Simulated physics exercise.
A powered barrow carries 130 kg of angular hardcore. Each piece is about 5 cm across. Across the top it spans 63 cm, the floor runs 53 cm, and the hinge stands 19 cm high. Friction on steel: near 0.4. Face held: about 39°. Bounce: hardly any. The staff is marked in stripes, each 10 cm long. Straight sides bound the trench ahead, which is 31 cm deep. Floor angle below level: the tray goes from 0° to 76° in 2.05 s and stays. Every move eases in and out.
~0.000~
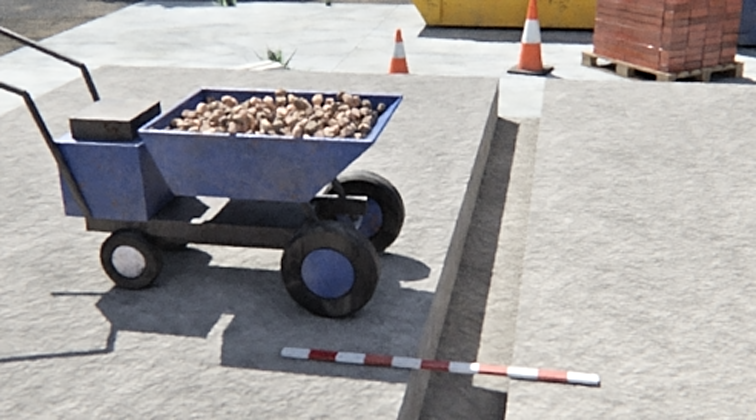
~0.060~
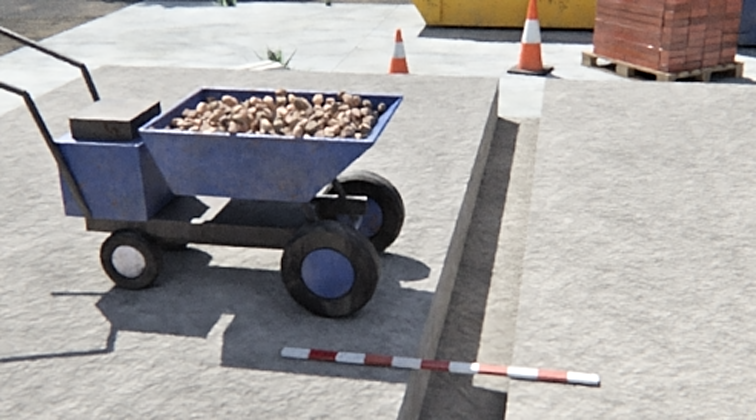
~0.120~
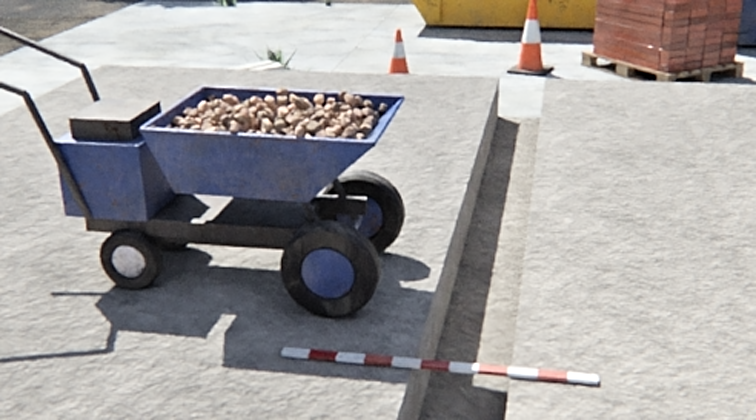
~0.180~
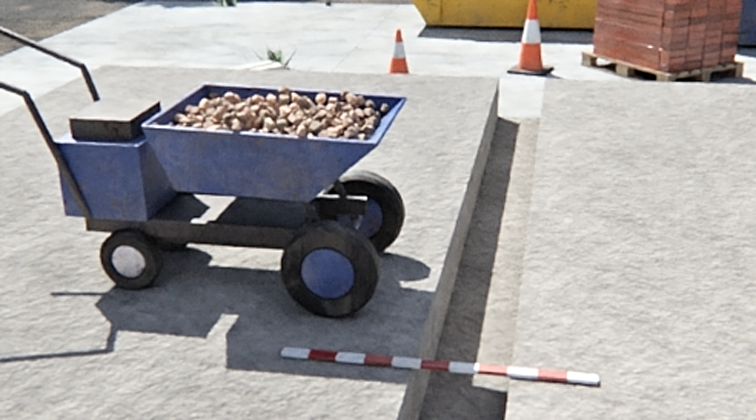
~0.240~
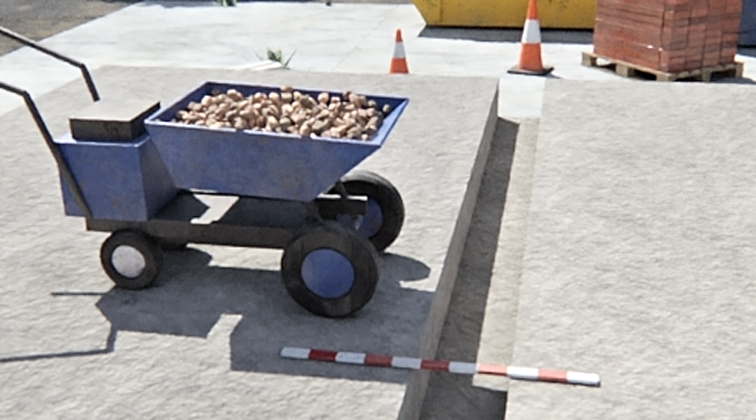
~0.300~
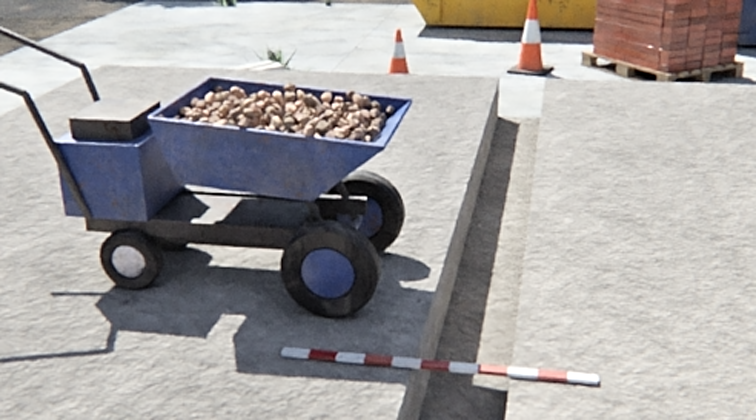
The clip shows a blue powered barrow loaded with brownish stones standing still beside a straight-sided trench, a red-and-white striped pole in front, while its tray tilts slightly and slowly, the rear edge rising and the stones shifting a little.
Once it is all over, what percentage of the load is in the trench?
Roughly 60 percent of the load is in the trench.
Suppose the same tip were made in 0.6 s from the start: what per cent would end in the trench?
Trench share: Approx. 30%.
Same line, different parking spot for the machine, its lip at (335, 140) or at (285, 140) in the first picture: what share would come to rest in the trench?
I'd say some 95 per cent and some 90 per cent.
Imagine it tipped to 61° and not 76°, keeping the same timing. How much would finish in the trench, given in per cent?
Trench share: Approx. 55%.
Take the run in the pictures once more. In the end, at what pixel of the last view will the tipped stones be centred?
(508, 329).
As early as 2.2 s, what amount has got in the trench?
Around 40 per cent of it.
After 1.5 s the floor is at 64°; 97 % in the tray, 3 % in the trench; the foremost stones are at (508, 258).
After 2.2 s the floor is at 76°; 23 % in the tray, 39 % in the trench, 38 % past the trench; the foremost stones are at (658, 298).
After 2.5 s the floor is at 76°; 4 % in the tray, 54 % in the trench, 42 % past the trench; the foremost stones are at (717, 296).
After 4.4 s the floor is at 76°; 0 % in the tray, 60 % in the trench, 40 % past the trench; the foremost stones are at (722, 296).
